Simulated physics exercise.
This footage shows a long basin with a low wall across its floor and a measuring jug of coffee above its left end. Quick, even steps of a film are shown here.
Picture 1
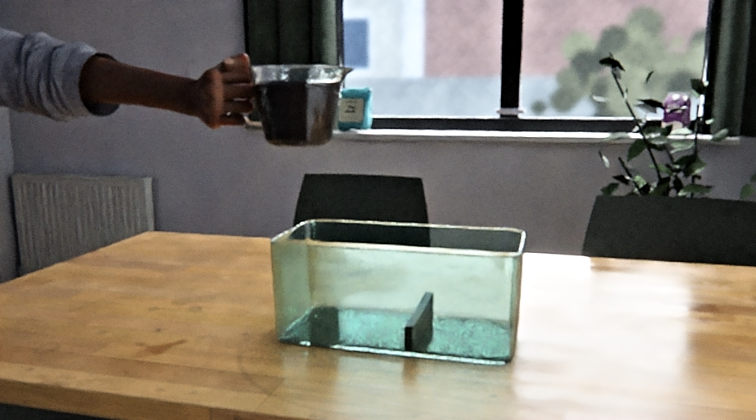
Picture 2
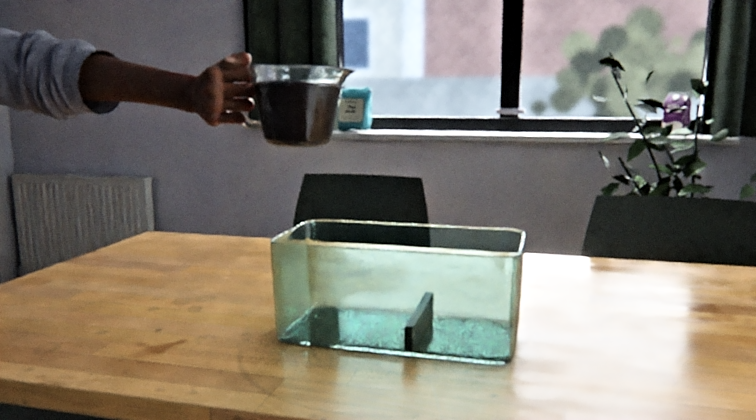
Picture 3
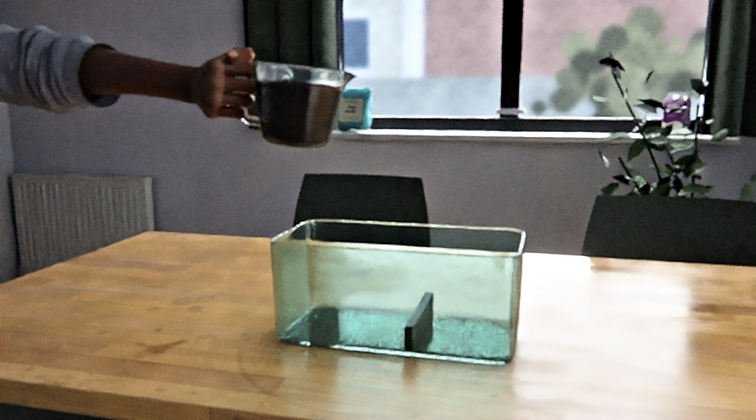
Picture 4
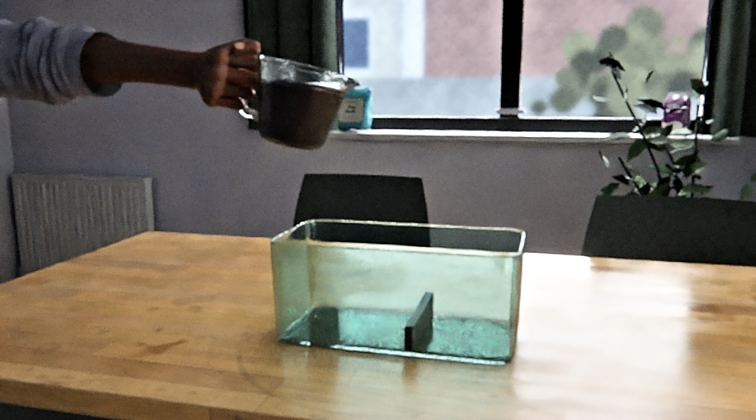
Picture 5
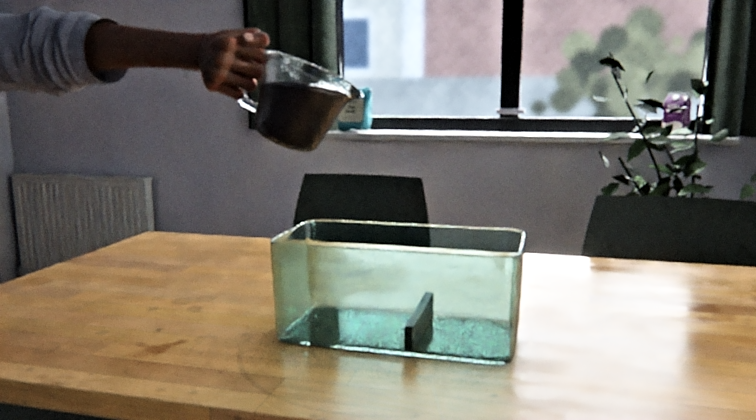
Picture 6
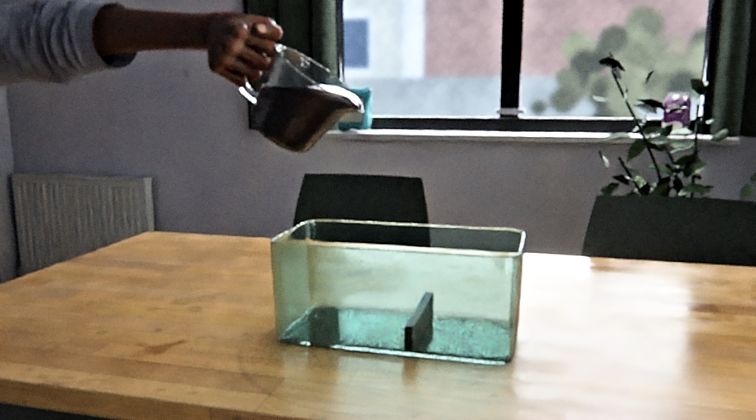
A hand held a clear jug of dark liquid above the left end of a glass tank on a wooden table, then gradually tilted it to the right until the liquid reached the spout.
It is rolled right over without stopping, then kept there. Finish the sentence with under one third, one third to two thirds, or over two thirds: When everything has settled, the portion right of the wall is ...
When everything has settled, the portion right of the wall is under one third.
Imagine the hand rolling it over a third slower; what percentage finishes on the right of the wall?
Near 15 %.
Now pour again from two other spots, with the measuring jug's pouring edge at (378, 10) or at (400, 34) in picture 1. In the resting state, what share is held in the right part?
First try: 50 percent; second try: 70 percent.
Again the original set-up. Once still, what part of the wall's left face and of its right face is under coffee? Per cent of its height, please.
Left side roughly 50, right side roughly 10.
A moment on, the measuring jug is tipped right over and 33 per cent is still to pour, 26 is left of the wall and 1 right of it.
Next, the measuring jug is tipped right over and 3 per cent is still to pour, 82 is left of the wall and 5 right of it.
Then the measuring jug is tipped right over and 0 per cent is still to pour, 81 is left of the wall and 12 right of it.
Later the measuring jug is tipped right over and 0 per cent is still to pour, 81 is left of the wall and 13 right of it.
At rest 80 per cent lies left of the wall, 14 right of it and 6 outside.
